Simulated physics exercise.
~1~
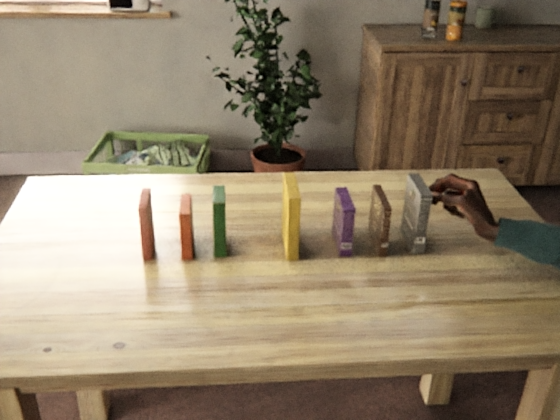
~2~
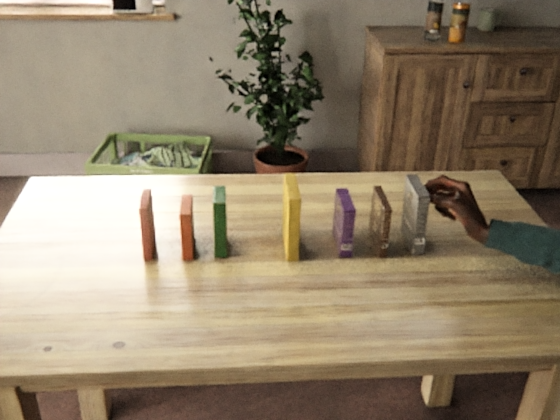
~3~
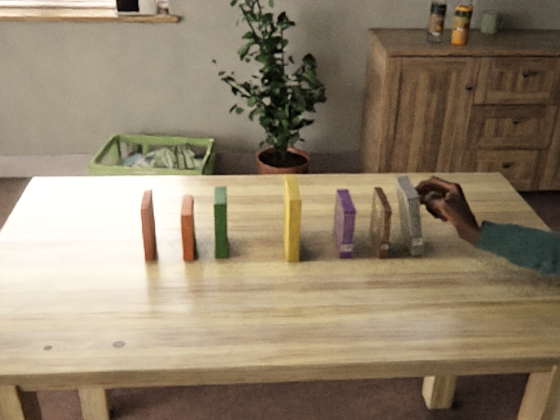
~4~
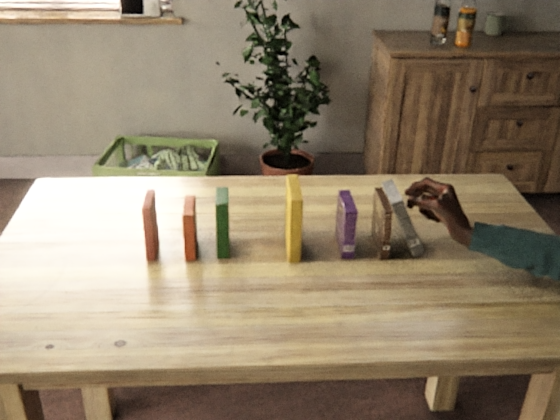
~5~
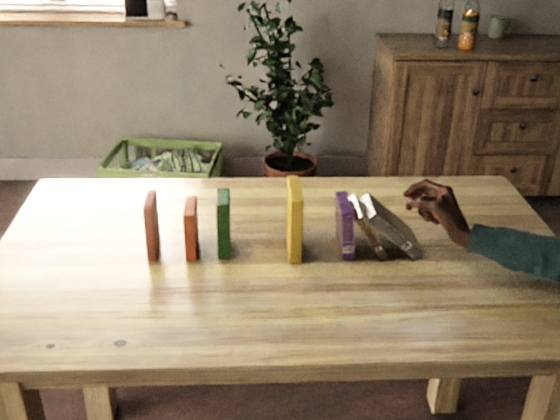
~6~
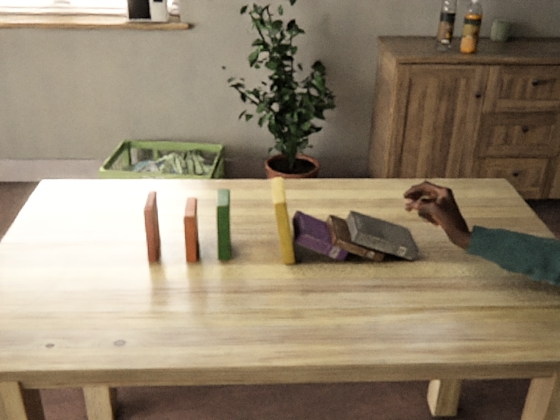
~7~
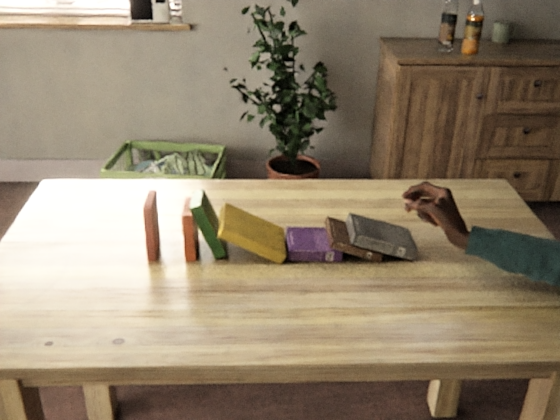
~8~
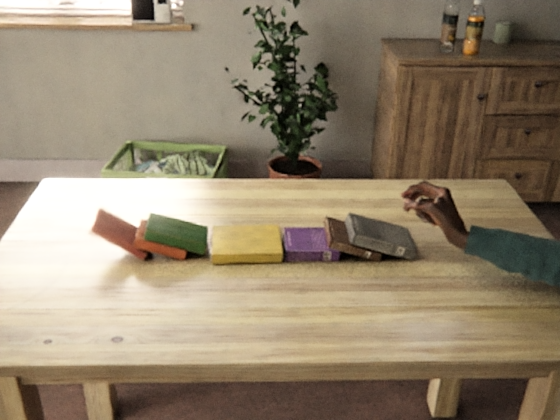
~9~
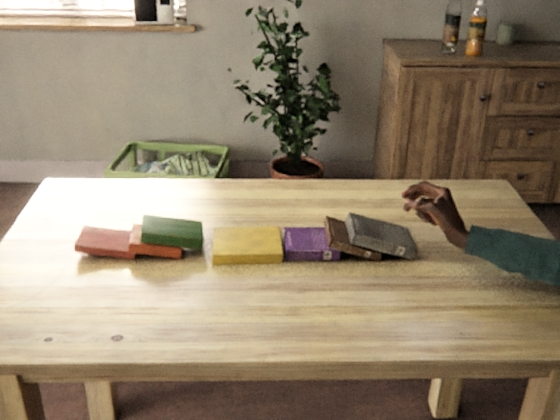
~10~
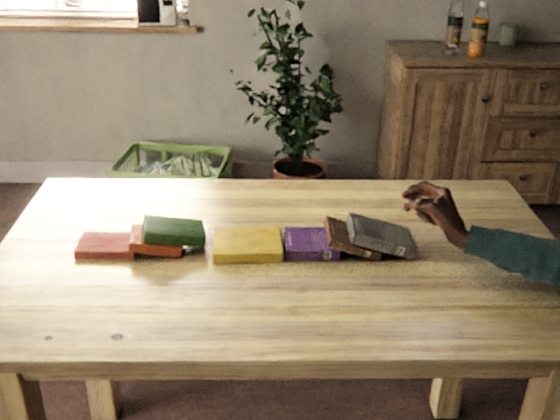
On a wooden table, a hand tipping a grey packet leftward, toppling the whole row of coloured blocks until all lie fallen.
